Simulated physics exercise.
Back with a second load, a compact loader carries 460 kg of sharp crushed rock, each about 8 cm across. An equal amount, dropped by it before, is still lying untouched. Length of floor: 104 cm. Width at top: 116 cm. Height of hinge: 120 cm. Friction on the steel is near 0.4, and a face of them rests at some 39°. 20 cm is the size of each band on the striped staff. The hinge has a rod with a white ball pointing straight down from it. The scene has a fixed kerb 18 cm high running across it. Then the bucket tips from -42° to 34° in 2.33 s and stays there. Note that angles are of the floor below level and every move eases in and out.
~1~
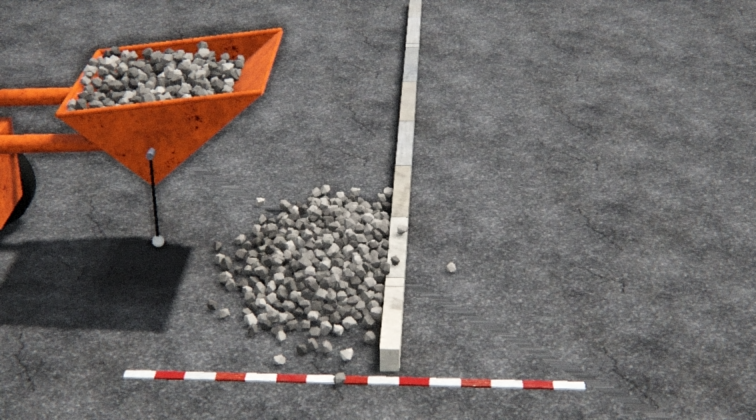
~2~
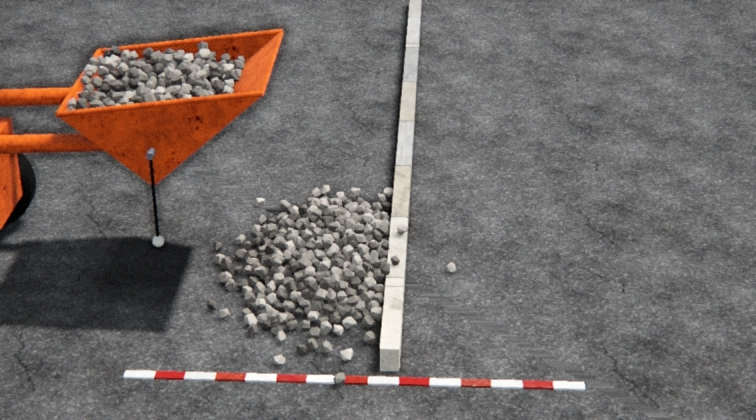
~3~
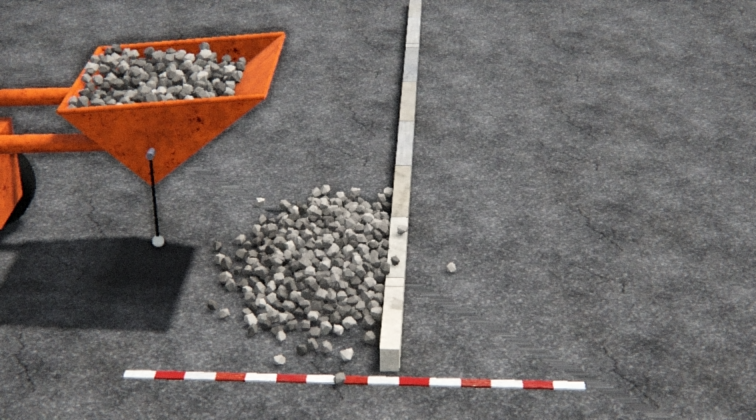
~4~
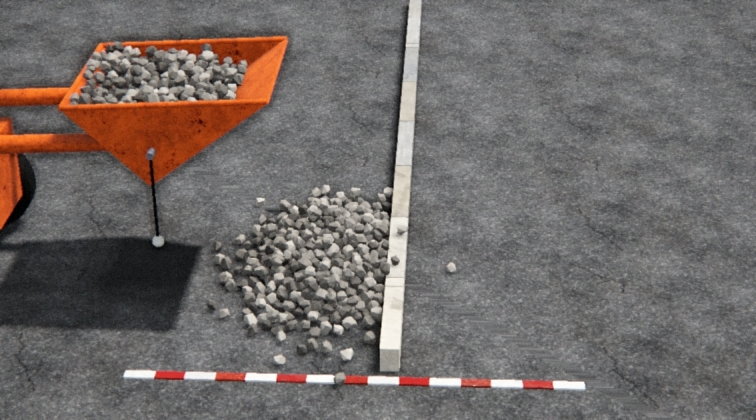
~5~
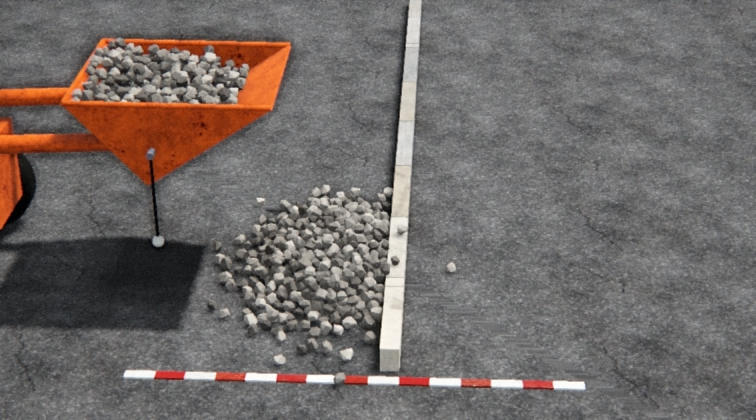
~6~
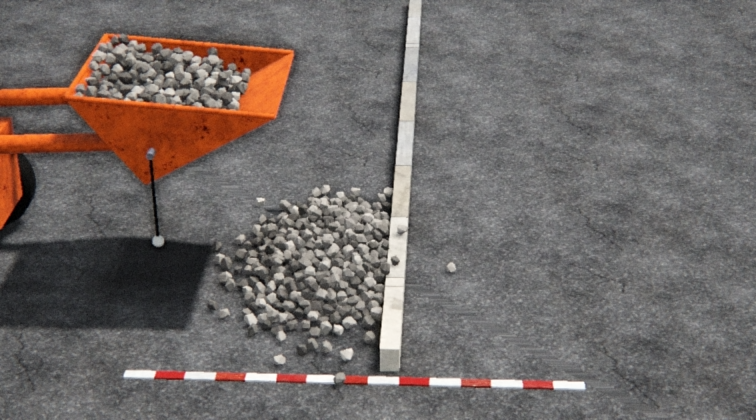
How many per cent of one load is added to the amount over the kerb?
About 0 per cent of a load.
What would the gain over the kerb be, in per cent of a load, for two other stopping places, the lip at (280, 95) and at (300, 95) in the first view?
First some 0, then 5 per cent.
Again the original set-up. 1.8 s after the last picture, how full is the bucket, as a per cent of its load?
It holds some 50 per cent.
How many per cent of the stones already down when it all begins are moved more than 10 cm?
I'd say roughly 5 per cent of them.
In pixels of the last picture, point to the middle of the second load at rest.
In the last view, about pixel (295, 241).
Then, 1.1 s after the last picture the floor is at 22°; in per cent of one load, 100 in the bucket, 100 on this side of the kerb; the foremost stones are at (397, 252).
Then, 1.8 s after the last picture the floor is at 34°; in per cent of one load, 49 in the bucket, 151 on this side of the kerb; the foremost stones are at (397, 252).
Then, 2.2 s after the last picture the floor is at 34°; in per cent of one load, 20 in the bucket, 180 on this side of the kerb; the foremost stones are at (398, 259).
Then, 5.0 s after the last picture the floor is at 34°; in per cent of one load, 0 in the bucket, 200 on this side of the kerb; the foremost stones are at (408, 254). Net gain over the kerb, 0.
